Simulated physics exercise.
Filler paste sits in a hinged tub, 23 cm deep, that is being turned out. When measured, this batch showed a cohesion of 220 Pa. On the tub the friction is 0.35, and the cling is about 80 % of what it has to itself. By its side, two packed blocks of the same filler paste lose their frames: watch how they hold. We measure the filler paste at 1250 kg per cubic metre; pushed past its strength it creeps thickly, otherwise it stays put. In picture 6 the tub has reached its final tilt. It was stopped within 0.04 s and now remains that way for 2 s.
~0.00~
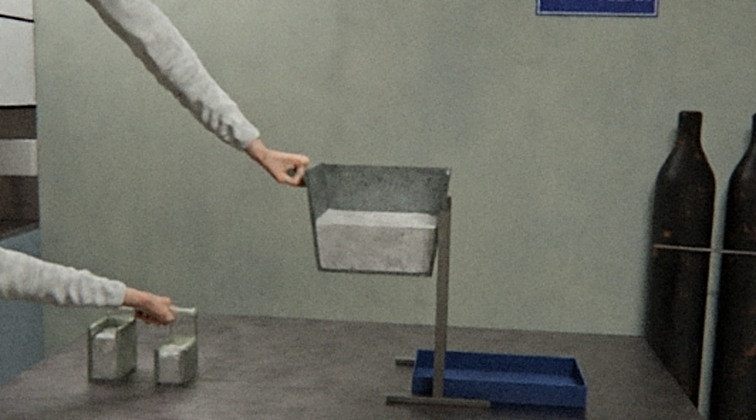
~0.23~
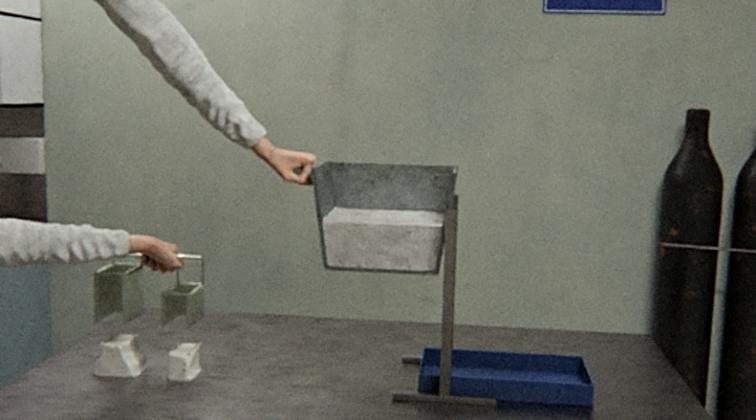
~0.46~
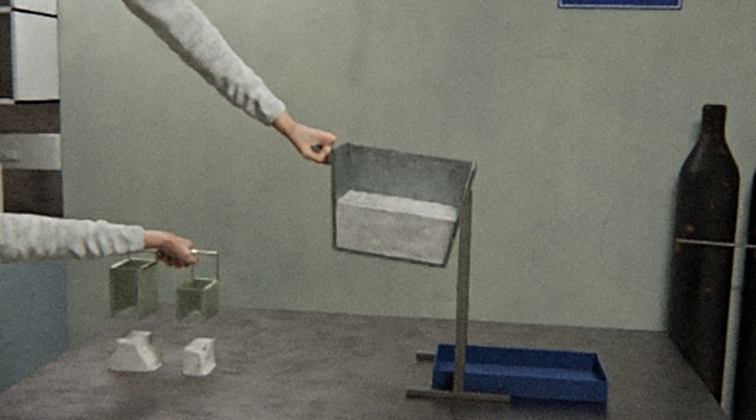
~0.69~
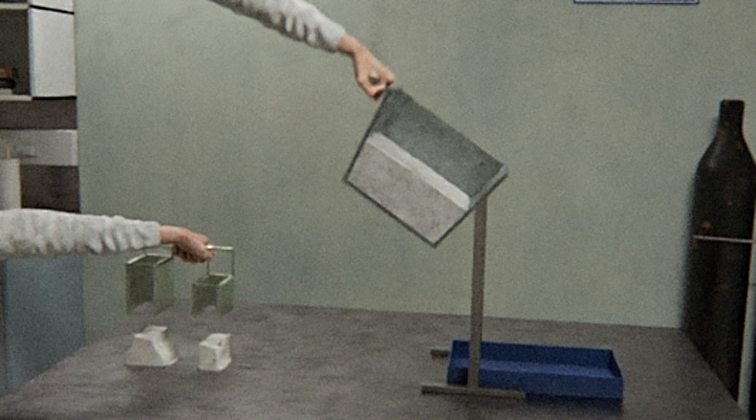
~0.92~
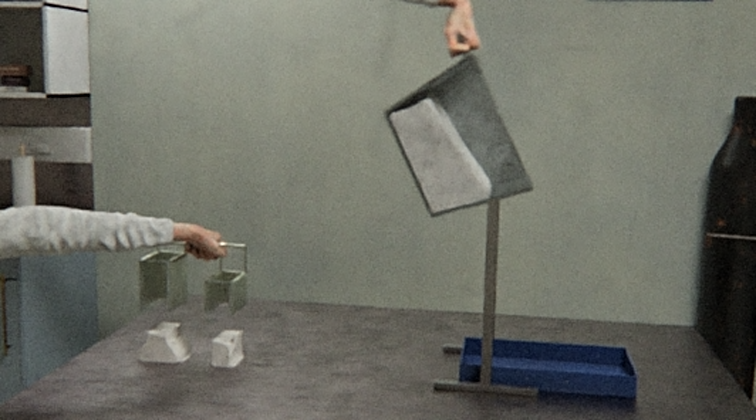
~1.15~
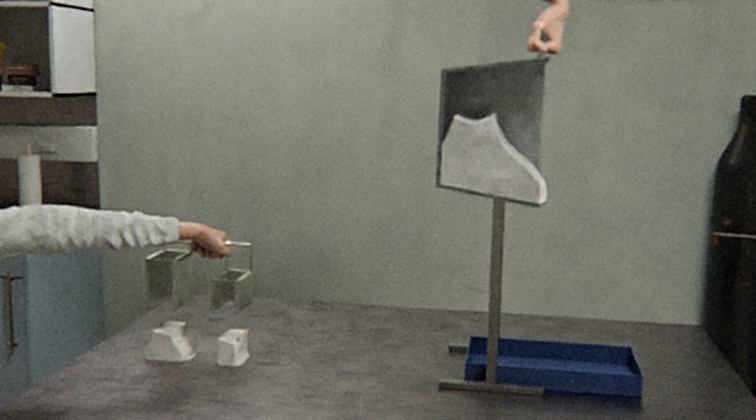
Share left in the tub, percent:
36 %.
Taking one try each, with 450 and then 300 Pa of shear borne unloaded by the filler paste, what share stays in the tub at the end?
50 in a hundred, followed by 45 in a hundred.
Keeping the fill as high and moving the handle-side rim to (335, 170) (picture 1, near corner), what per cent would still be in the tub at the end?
Near 45 per cent.
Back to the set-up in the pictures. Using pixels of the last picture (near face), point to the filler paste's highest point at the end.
Roughly at pixel (466, 169).
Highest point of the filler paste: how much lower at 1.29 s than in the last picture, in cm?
Roughly 7 cm.
After 1.29 s, the tub is at 91 degrees and holds 72 %.
After 1.46 s, the tub is at 91 degrees and holds 45 %.
After 1.63 s, the tub is at 91 degrees and holds 38 %.
After 1.80 s, the tub is at 91 degrees and holds 37 %.
After 3.15 s, at the end, the tub is at 91 degrees and holds 36 %.
